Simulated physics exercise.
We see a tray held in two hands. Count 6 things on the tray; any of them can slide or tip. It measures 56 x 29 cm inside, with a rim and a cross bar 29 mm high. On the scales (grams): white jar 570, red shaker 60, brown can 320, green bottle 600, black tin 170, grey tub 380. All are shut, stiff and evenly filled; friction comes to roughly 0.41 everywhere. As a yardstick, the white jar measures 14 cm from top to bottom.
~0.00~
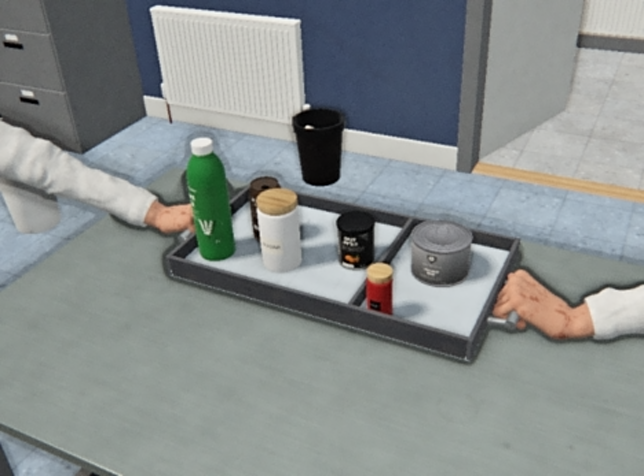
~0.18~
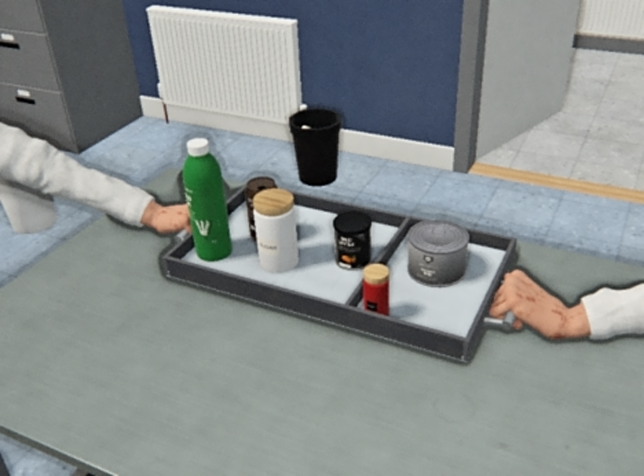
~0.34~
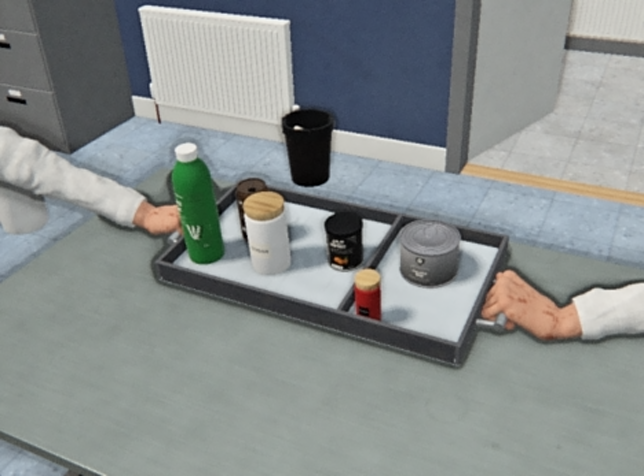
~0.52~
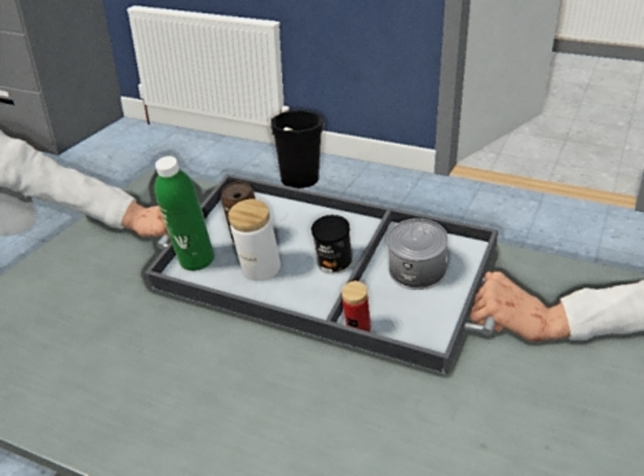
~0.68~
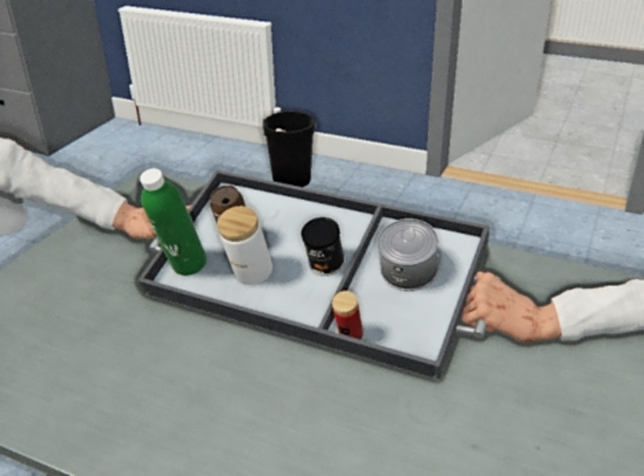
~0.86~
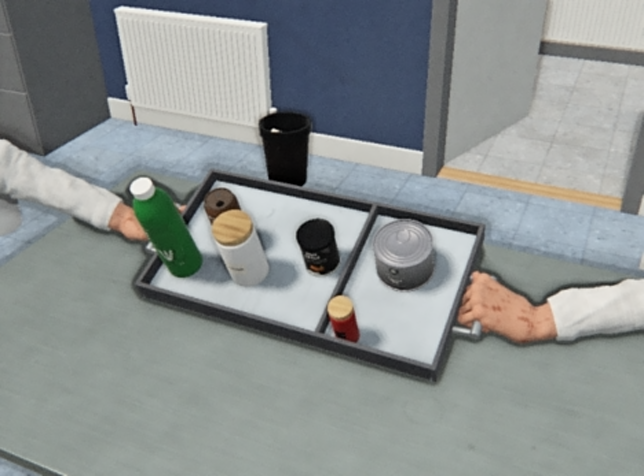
Two hands in white sleeves hold a grey-rimmed tray by its ends above a grey-green table, seen from above in a room with a blue wall, white radiator, black bin and open doorway. A green bottle, brown can, white jar and black tin stand left of the crossbar, a red shaker and grey tub nearer the right. The tray starts level, then steadily tilts near edge down, its contents leaning with it, as the view shifts slightly.
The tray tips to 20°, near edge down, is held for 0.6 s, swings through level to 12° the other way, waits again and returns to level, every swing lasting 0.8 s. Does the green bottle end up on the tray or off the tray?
The green bottle goes overboard.
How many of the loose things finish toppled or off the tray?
In all, 1.
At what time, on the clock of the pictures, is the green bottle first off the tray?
At about 1.2 s.
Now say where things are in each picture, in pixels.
Tray level; green bottle (210, 200); white jar (280, 231), in the first picture.
Tray level; black tin (353, 241), in the second picture.
Tray tilted 4°, near edge down; grey tub (429, 253); white jar (268, 234), in the third picture.
Tray tilted 11°, near edge down; red shaker (357, 310), in the fourth picture.
Tray tilted 17°, near edge down; black tin (324, 247); grey tub (409, 255), in the fifth picture.
Tray tilted 20°, near edge down; green bottle (165, 228); white jar (241, 249), in the sixth picture.
By 1.26 s, tray tilted 20°, near edge down; green bottle now off the tray.
By 1.76 s, tray tilted 13°, near edge down.
By 2.06 s, tray tilted 6°, far edge down.
By 3.06 s, tray tilted 11°, far edge down.
When it is over (4.1 s), off the tray, green bottle; the other 5 within 5 cm of the start. In the last view, green bottle near (163, 347).
